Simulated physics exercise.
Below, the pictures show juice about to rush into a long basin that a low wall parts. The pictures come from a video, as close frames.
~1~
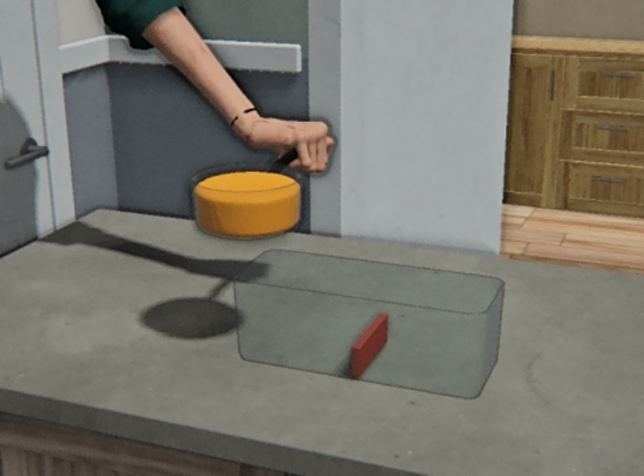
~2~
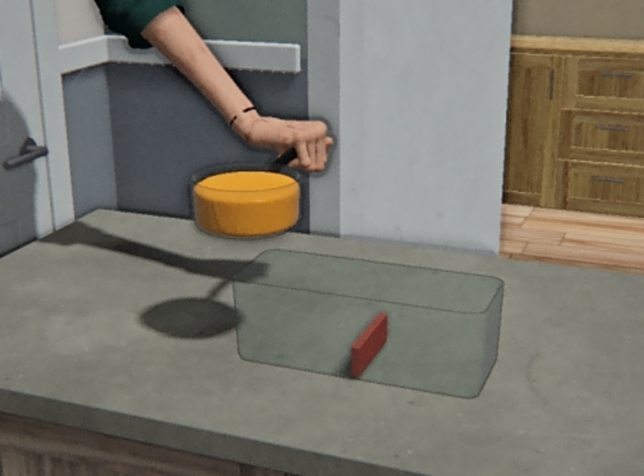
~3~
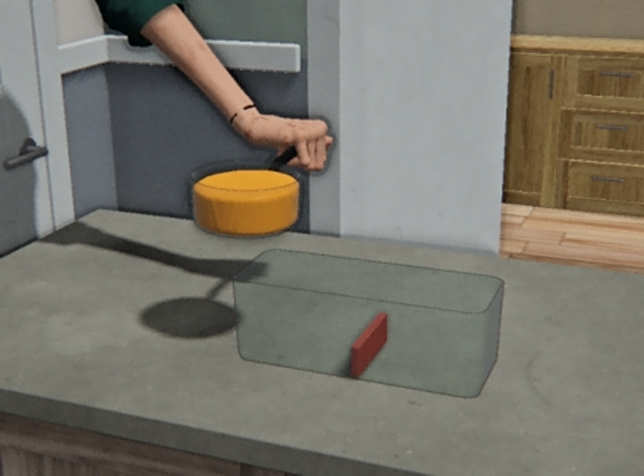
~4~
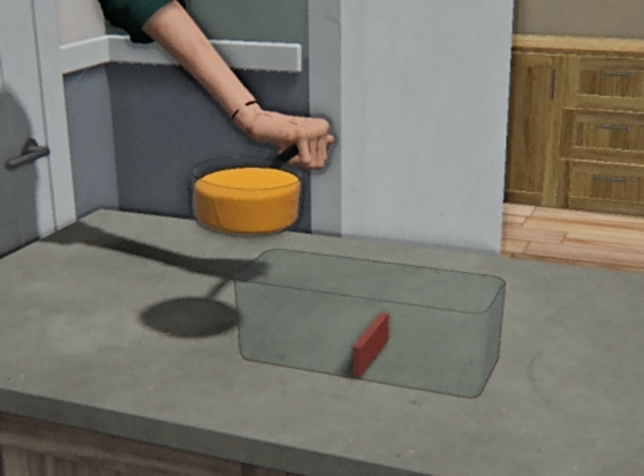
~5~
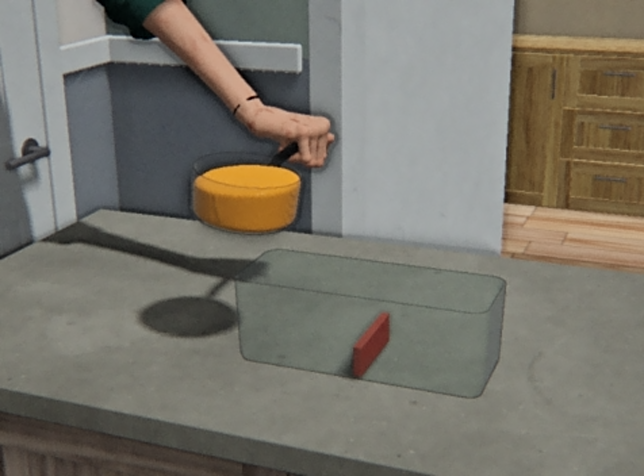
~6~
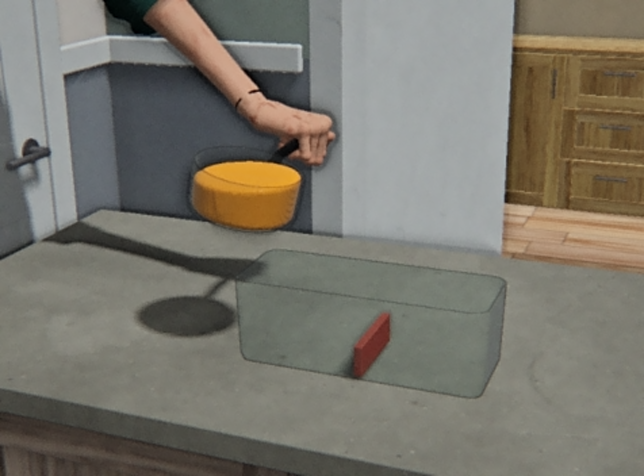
A hand holds a clear pan of orange juice above a counter and slightly tilts it.
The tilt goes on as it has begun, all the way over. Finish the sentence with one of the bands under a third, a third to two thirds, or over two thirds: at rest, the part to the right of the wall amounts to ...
At rest, the part to the right of the wall amounts to a third to two thirds.
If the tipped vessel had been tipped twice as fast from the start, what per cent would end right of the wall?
Somewhere near 60 percent.
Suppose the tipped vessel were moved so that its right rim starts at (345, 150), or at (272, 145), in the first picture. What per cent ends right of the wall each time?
Close to 90 % for the first start and close to 35 % for the second.
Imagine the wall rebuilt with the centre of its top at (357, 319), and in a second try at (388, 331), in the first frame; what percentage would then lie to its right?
First try: Roughly 80 per cent; second try: 20 per cent.
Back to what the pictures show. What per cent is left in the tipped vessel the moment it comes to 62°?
Roughly 55 percent.
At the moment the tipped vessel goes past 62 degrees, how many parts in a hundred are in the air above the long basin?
Near 35 %.
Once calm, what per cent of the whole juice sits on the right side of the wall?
Share approx. 60 per cent.
A moment on, the tilt is 62° and 57 per cent is still to pour, 10 is left of the wall and 0 right of it.
Next, the tilt is 93° and 11 per cent is still to pour, 22 is left of the wall and 52 right of it.
Then the tilt is 100° and 1 per cent is still to pour, 38 is left of the wall and 59 right of it.
Later the tilt is 100° and 0 per cent is still to pour, 40 is left of the wall and 59 right of it.
In the end 40 per cent lies left of the wall, 59 right of it and 1 outside.
